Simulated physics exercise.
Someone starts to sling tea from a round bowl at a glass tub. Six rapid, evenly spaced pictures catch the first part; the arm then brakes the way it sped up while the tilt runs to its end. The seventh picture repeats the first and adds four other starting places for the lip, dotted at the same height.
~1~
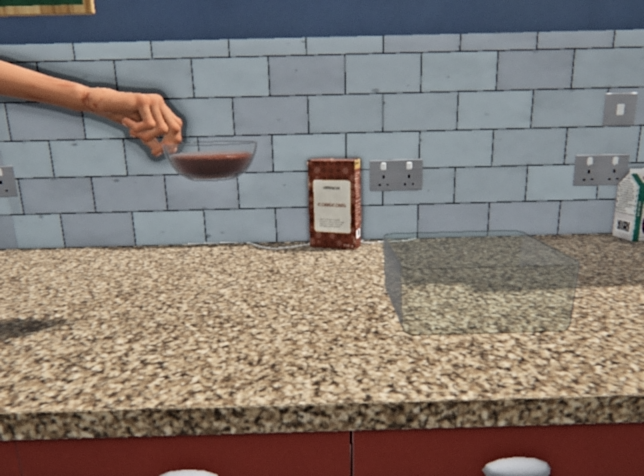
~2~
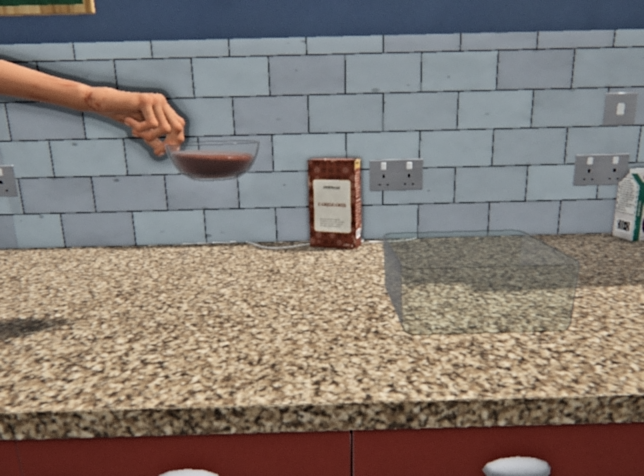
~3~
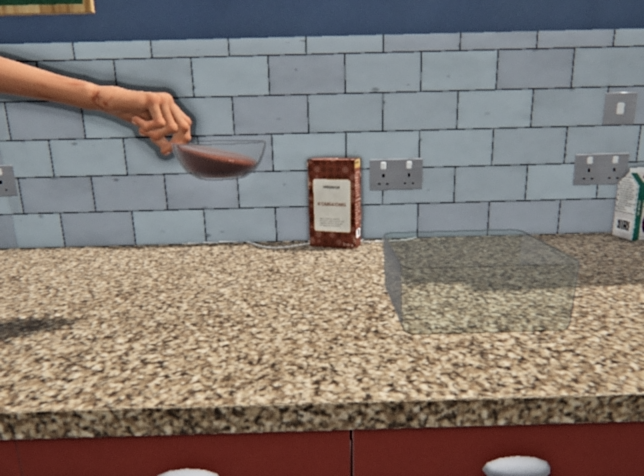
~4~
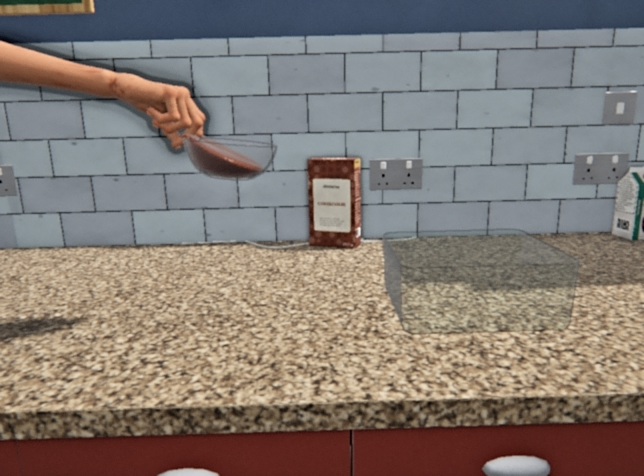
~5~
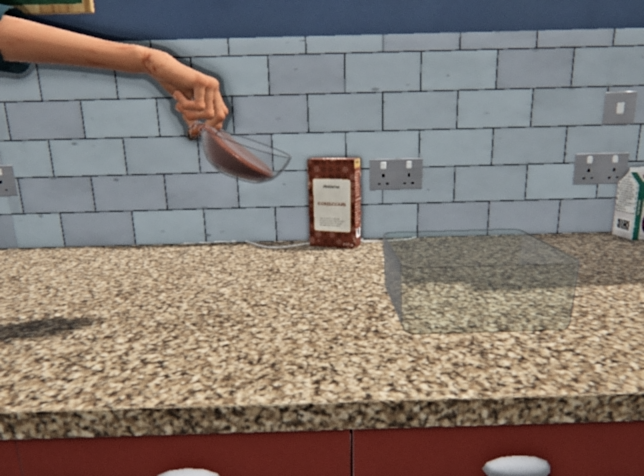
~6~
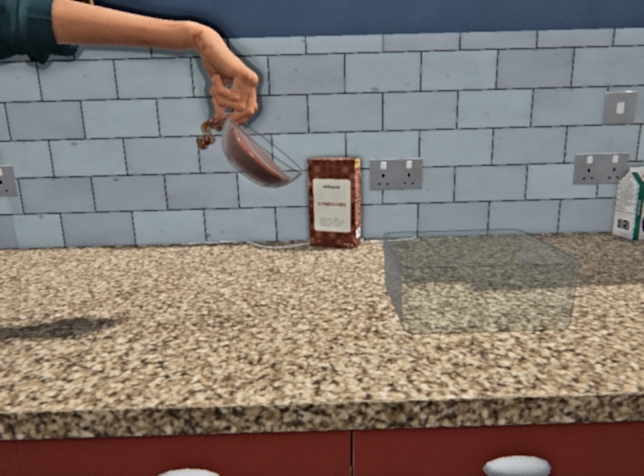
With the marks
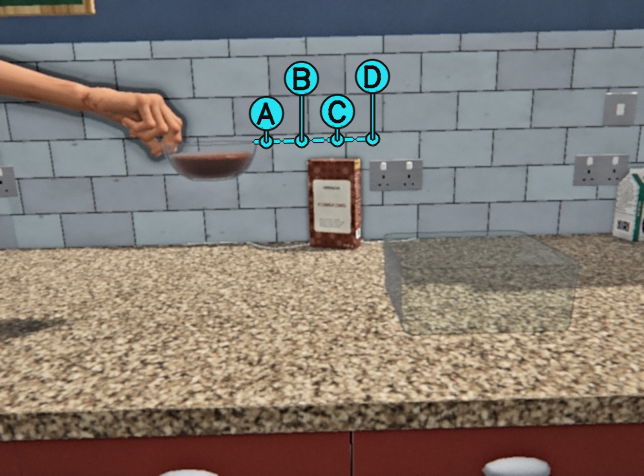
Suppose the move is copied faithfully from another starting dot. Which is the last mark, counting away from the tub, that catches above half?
That is dot B.
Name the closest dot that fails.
The answer is A.
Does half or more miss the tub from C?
No, not at all.
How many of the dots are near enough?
Three of the four.
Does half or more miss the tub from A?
Yes.
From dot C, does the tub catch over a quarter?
Yes, clearly.
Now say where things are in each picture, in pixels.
The first frame shows upright, lip at (255, 141); tub from (402, 333) to (569, 329); nothing has left yet.
The second frame shows upright, lip at (257, 141); nothing has left yet.
The third frame shows upright, lip at (264, 141); nothing has left yet.
The fourth frame shows tipped about 7°, lip at (276, 145); tea is over the rim, down to (183, 138).
The fifth frame shows tipped about 20°, lip at (290, 156); tea is over the rim, down to (194, 139).
The sixth frame shows tipped about 39°, lip at (302, 171); tea is over the rim, down to (204, 148).
In cyan, A at (266, 141); B at (301, 140); C at (337, 139); D at (372, 138).
With A, about 22 % lands in the tub, 75 % falls short and 3 % goes beside or beyond.
With B, about 71 % lands in the tub, 21 % falls short and 9 % goes beside or beyond.
With C, about 76 % lands in the tub, 9 % falls short and 15 % goes beside or beyond.
With D, about 81 % lands in the tub, 14 % falls short and 5 % goes beside or beyond.
